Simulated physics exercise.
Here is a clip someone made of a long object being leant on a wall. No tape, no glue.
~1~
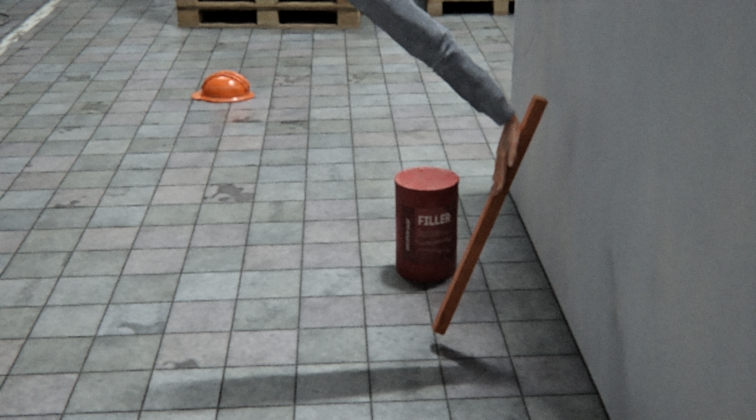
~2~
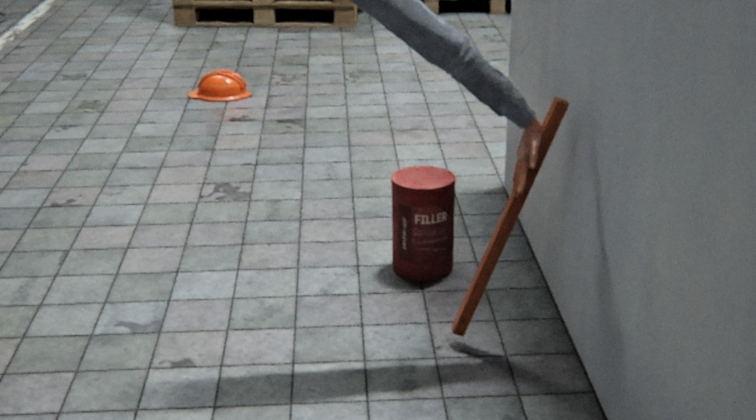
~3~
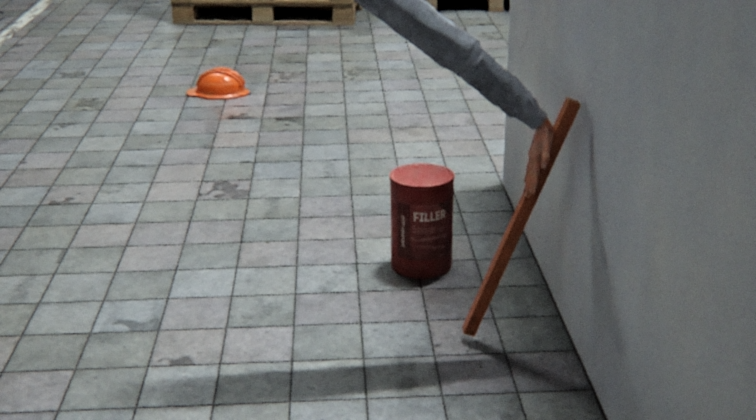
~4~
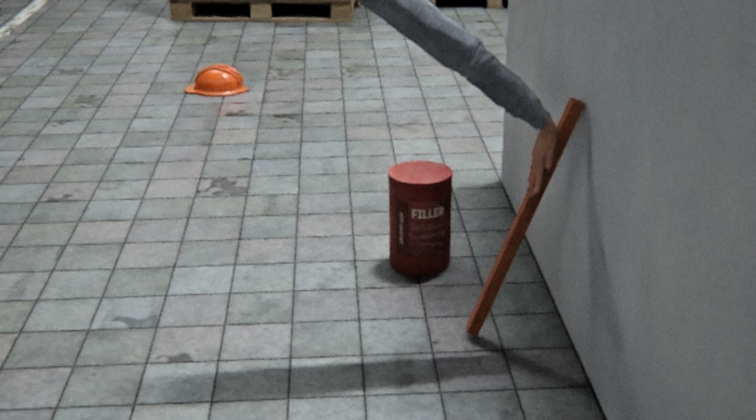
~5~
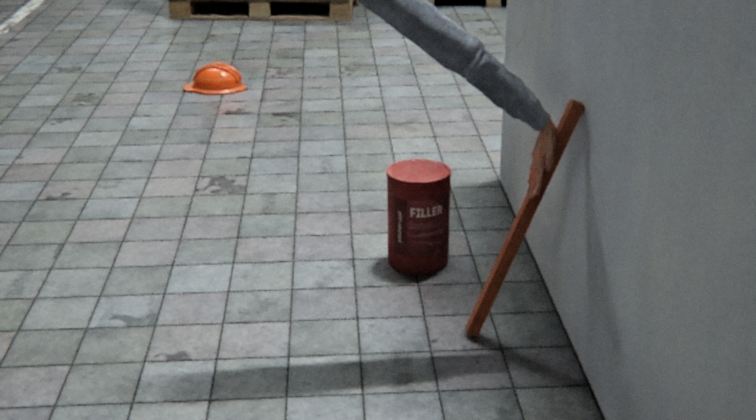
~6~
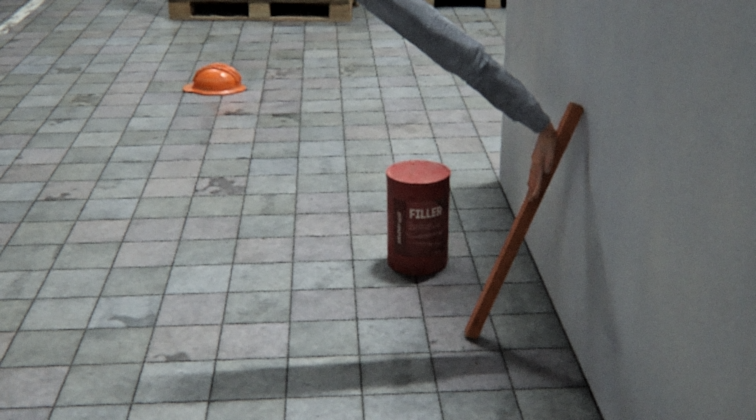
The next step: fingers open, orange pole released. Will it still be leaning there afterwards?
I expect it to stay where it is.
Then, 0.50 s on from there, no change.
Then, 1.10 s on from there, orange pole resting near (521, 226).
In the end, both unmoved. At the end, from the last picture's camera, orange pole near (521, 226). The pole remains leaning.
